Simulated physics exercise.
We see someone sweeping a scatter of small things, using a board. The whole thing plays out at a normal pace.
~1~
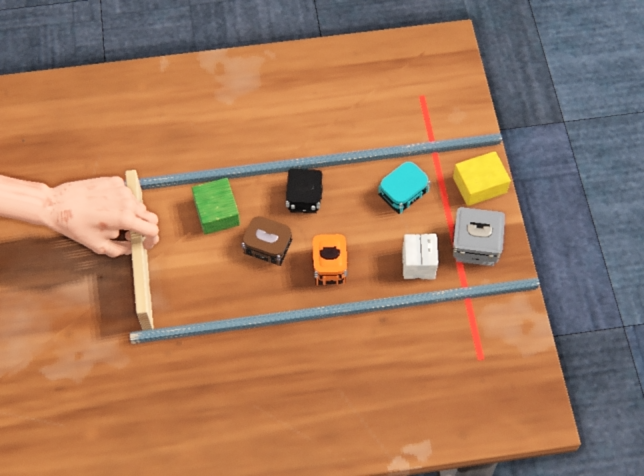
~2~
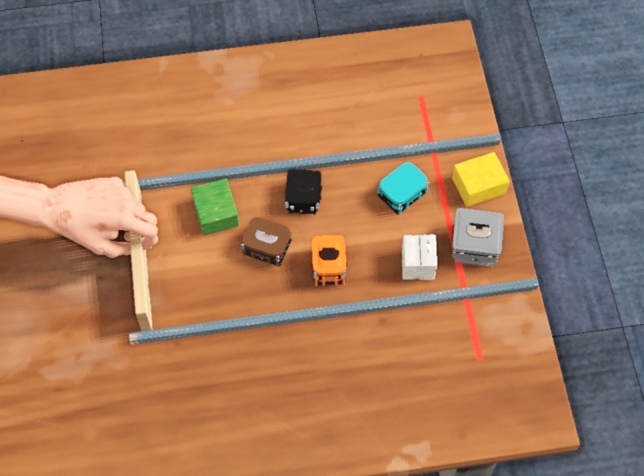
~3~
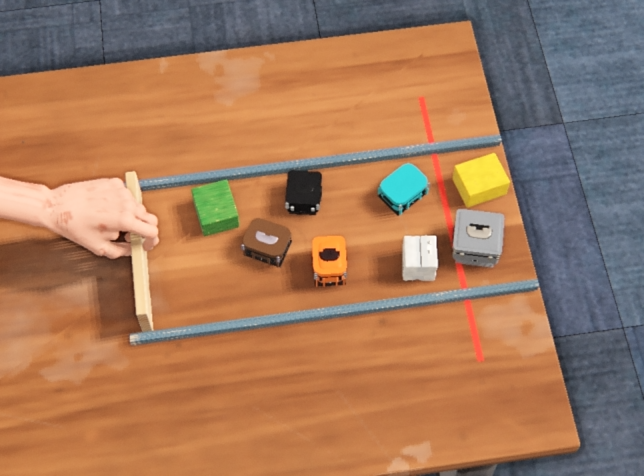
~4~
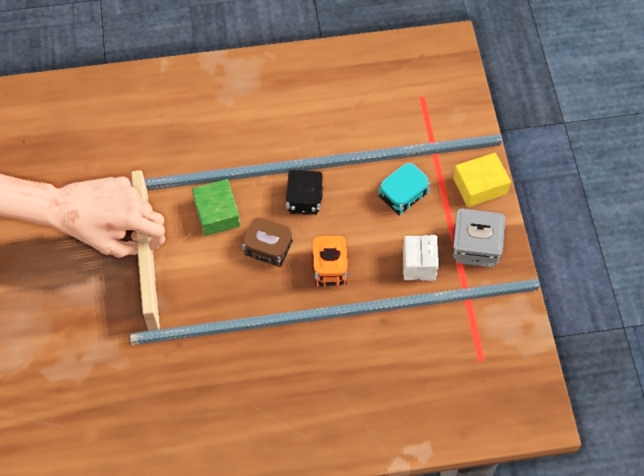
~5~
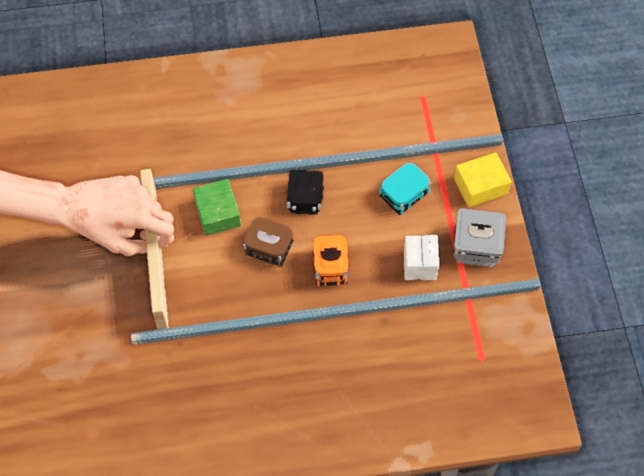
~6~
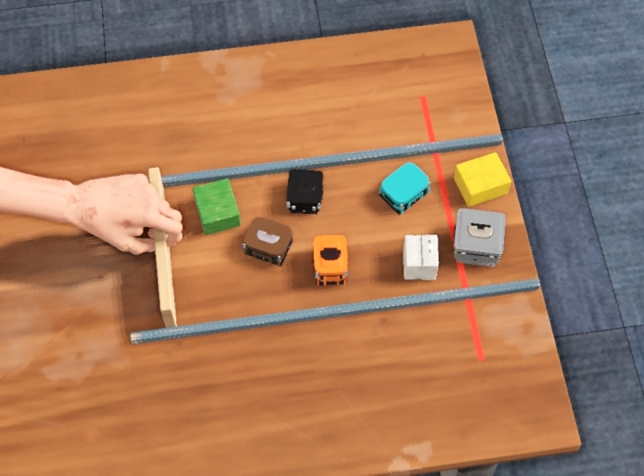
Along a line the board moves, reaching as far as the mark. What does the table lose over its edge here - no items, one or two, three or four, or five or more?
It loses three or four items.
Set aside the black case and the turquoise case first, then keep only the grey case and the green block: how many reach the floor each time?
It would be 1 and 1.
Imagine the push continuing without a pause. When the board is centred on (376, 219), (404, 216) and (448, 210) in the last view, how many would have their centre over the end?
Result per place: 0; 1; 3.
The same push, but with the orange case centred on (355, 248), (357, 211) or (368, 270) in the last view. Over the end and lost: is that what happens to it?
Place by place: It is safe, it is safe, it is safe.
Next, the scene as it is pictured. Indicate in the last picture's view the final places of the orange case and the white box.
Final centres, first then second: (482, 261), (516, 244).
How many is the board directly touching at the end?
Counting them up gives 3.
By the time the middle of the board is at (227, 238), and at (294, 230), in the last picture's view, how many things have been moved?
At that stage 2; at the next, 4.
Soon after, none off yet; yellow block at rest near (482, 180); grey case at rest near (479, 237); white box at rest near (421, 258).
After that, none off yet; yellow block moving near (492, 179); grey case at rest near (479, 237); white box at rest near (421, 257).
In the end, the number that fall off is three or four; gone, turquoise case, grey case and yellow block.
